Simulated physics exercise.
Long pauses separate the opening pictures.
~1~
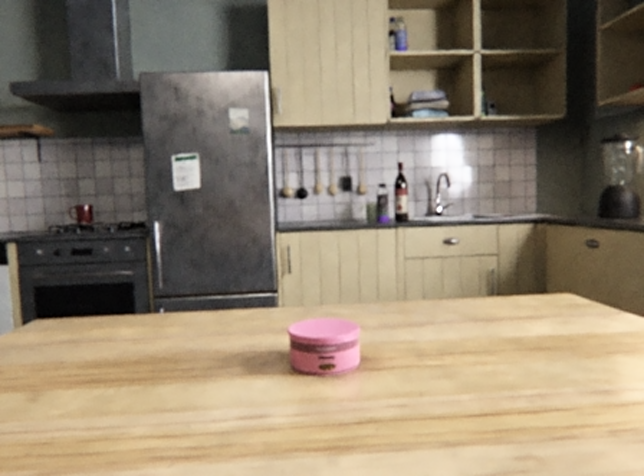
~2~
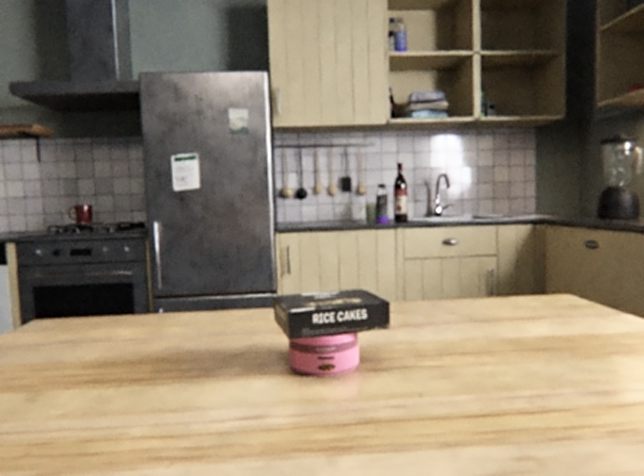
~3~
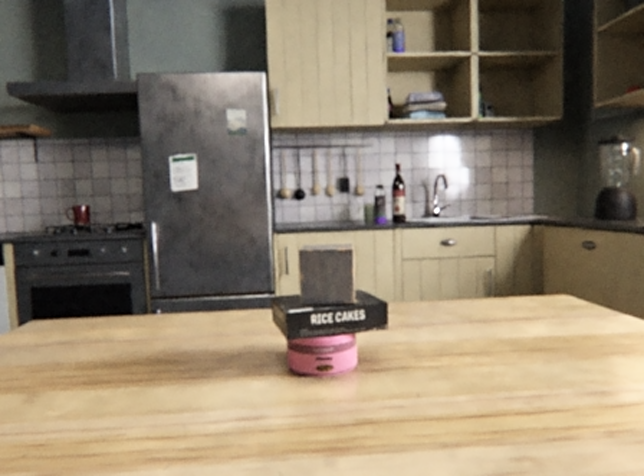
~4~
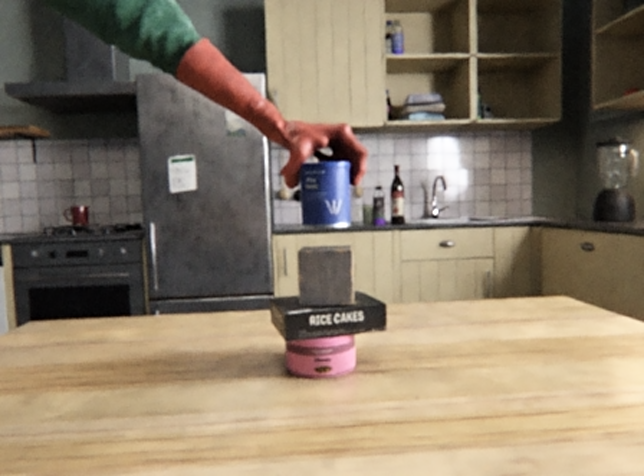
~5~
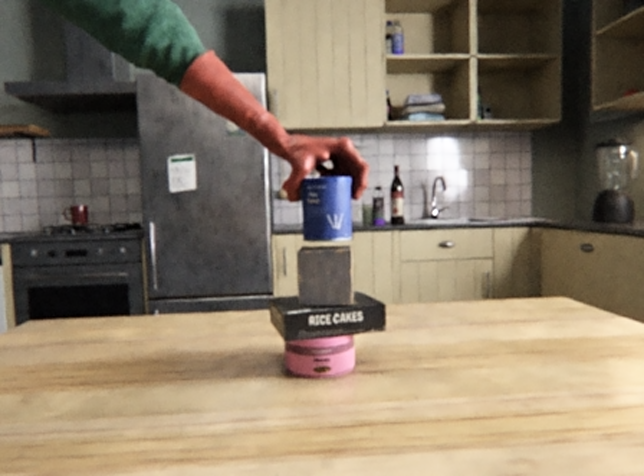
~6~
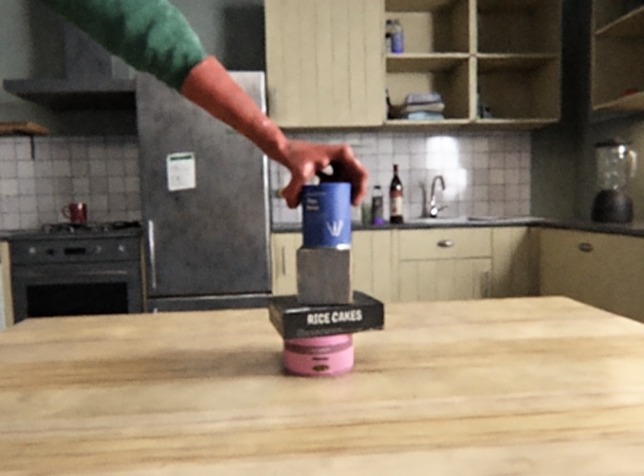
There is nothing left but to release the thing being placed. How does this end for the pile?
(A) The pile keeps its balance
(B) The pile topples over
The pile keeps its balance.
Then, 0.20 s after the last picture, nothing has stirred.
Then, 0.40 s after the last picture, blue pot resting near (326, 216).
At rest, all 4 in place. Seen from the same camera at the end, blue pot near (326, 216). The pile holds.
